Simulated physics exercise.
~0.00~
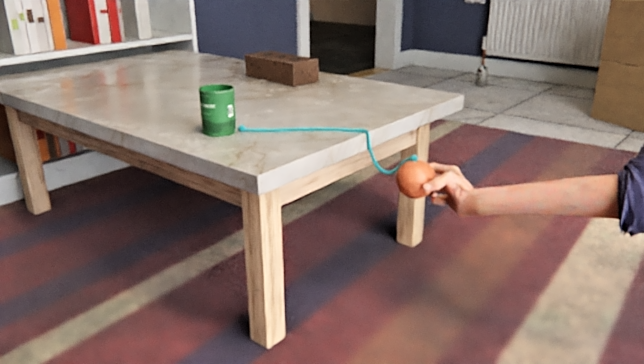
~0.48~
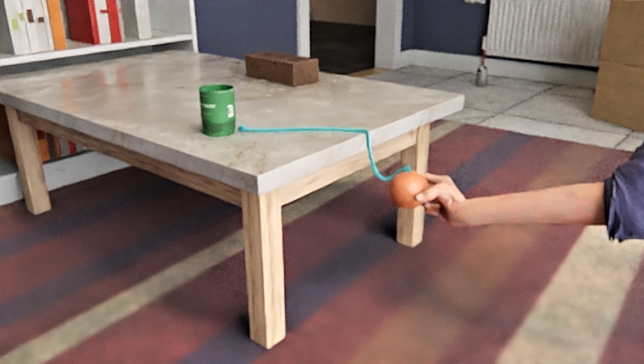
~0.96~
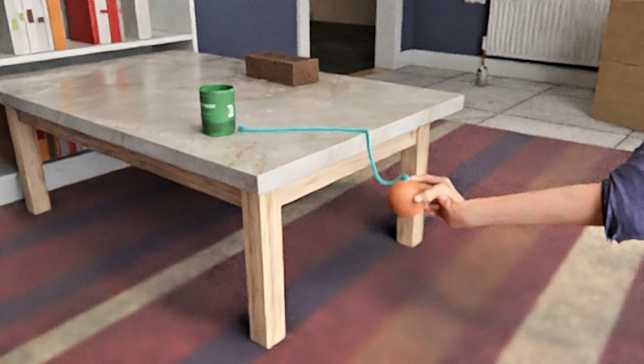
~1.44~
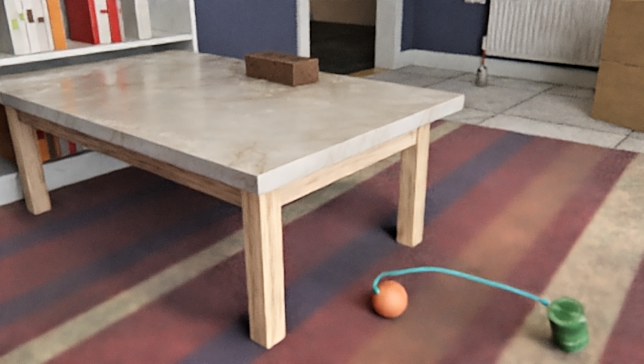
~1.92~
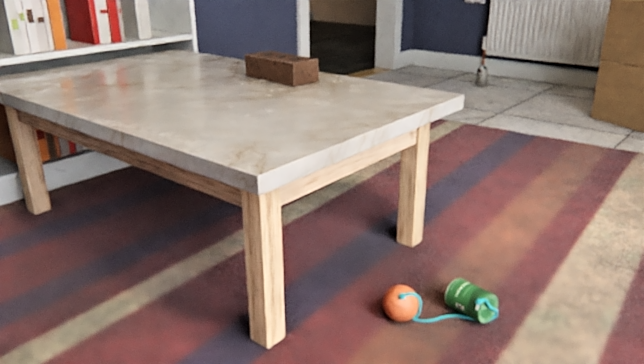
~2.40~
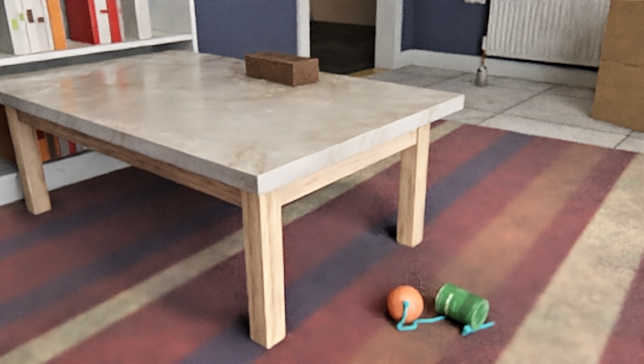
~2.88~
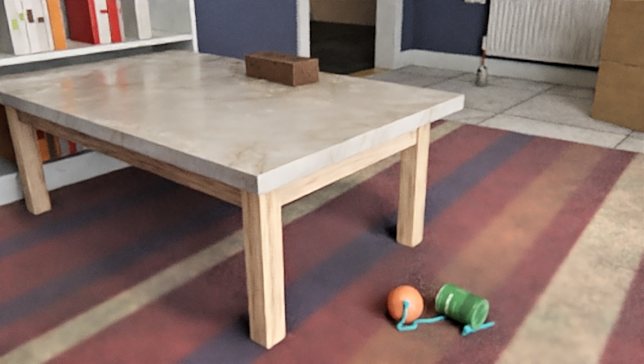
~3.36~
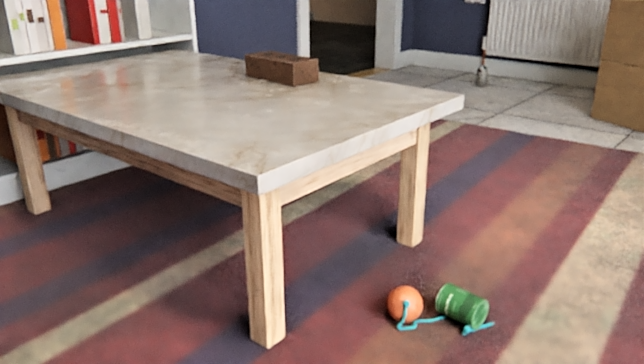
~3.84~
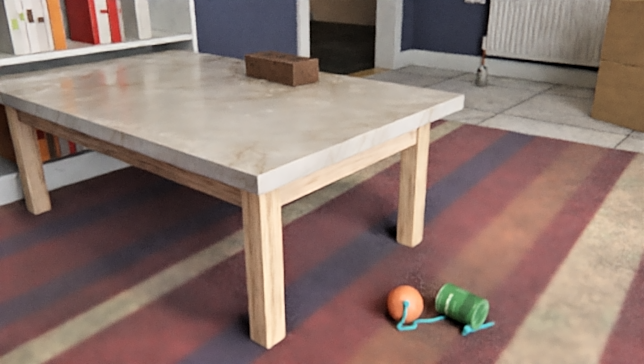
A hand held an orange tied to a shoelace off the end of a table, then let go, and the orange dropped to the floor. The green cup followed it down, ending on its side beside the orange while the brick stayed put.
